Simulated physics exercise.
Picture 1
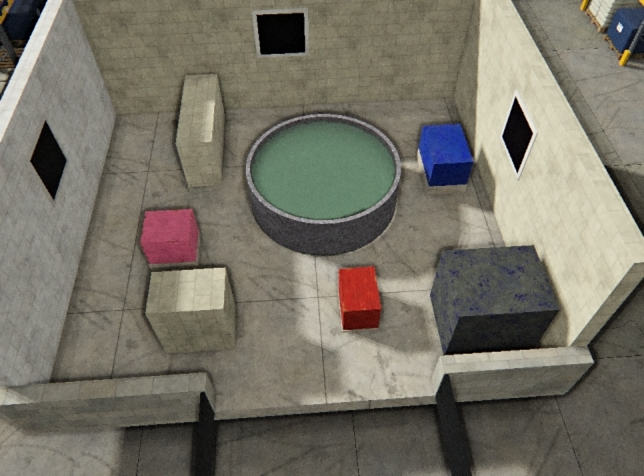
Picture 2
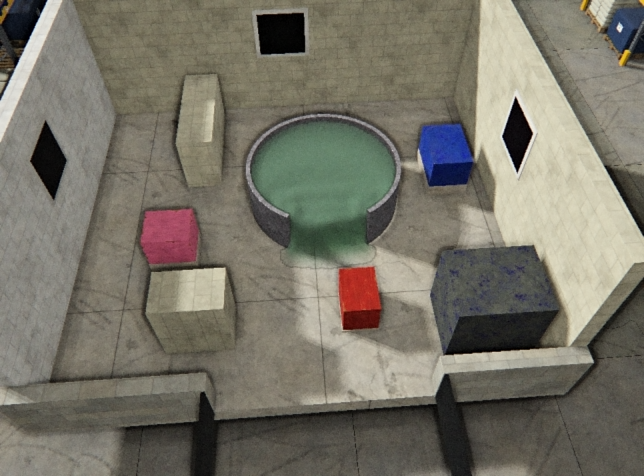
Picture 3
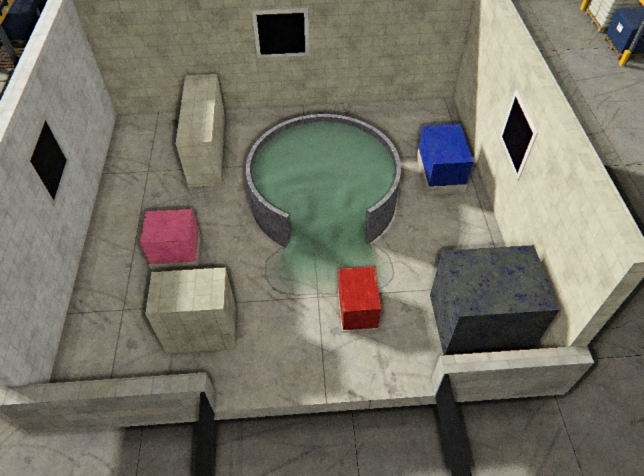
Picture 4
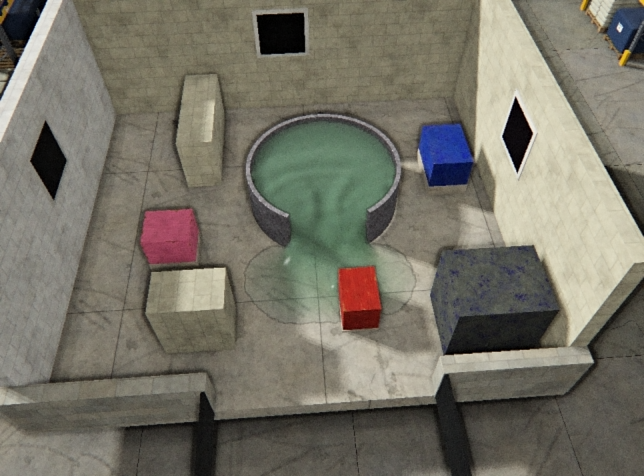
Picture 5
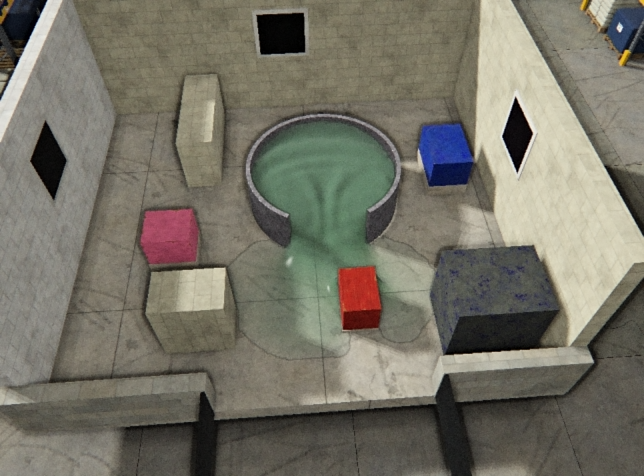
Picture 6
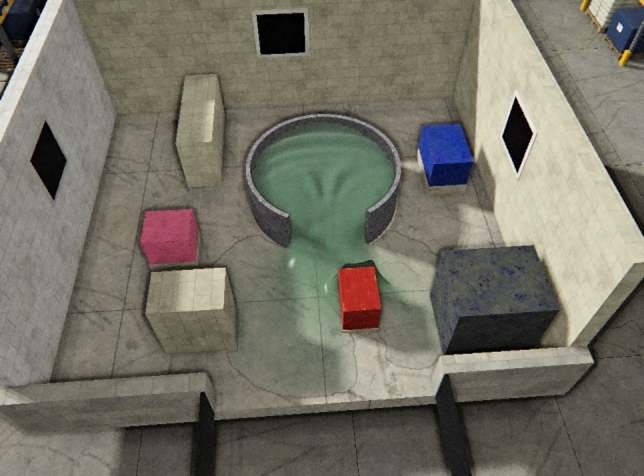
In a walled concrete yard, a round tank of green water opens at the front, water pouring out and spreading around a red block.
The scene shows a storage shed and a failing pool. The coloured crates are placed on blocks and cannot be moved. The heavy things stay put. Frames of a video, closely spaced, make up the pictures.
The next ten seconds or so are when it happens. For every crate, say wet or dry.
One by one: The red crate gets dampened by the water; the pink crate avoids any dampness from the water; the blue crate avoids any dampness from the water.
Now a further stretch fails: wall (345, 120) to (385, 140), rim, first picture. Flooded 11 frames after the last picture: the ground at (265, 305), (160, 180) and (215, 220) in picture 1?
As listed: Not flooded, no water, dry.
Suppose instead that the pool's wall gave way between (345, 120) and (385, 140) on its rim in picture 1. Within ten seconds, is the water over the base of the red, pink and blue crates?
The red one is reached; the pink one is not reached; the blue one is reached.
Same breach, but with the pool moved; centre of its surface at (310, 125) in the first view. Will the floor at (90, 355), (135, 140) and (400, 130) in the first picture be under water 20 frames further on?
Submerged, untouched, untouched.
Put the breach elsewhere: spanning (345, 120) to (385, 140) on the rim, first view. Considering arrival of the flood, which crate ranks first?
My pick is the crate marked blue.
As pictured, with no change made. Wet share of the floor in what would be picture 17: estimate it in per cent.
My best guess is some 35 %.
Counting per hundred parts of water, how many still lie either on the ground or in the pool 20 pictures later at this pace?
Some 72 parts in a hundred have not run off.
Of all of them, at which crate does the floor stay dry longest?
Last comes the blue crate.
A moment on, water covers 25 % of the floor; the red crate water round its plinth, the pink crate water round its plinth, the blue crate not reached.
Next, water covers 35 % of the floor; the red crate water round its plinth, the pink crate water round its plinth, the blue crate not reached.
Then, water covers 50 % of the floor; the red crate water round its plinth, the pink crate water round its plinth, the blue crate water round its plinth.
Later, water covers 65 % of the floor; the red crate water round its plinth, the pink crate water round its plinth, the blue crate water round its plinth.
In the end, water covers 95 % of the floor; the red crate was topped, the pink crate stayed above the water, the blue crate stayed above the water.
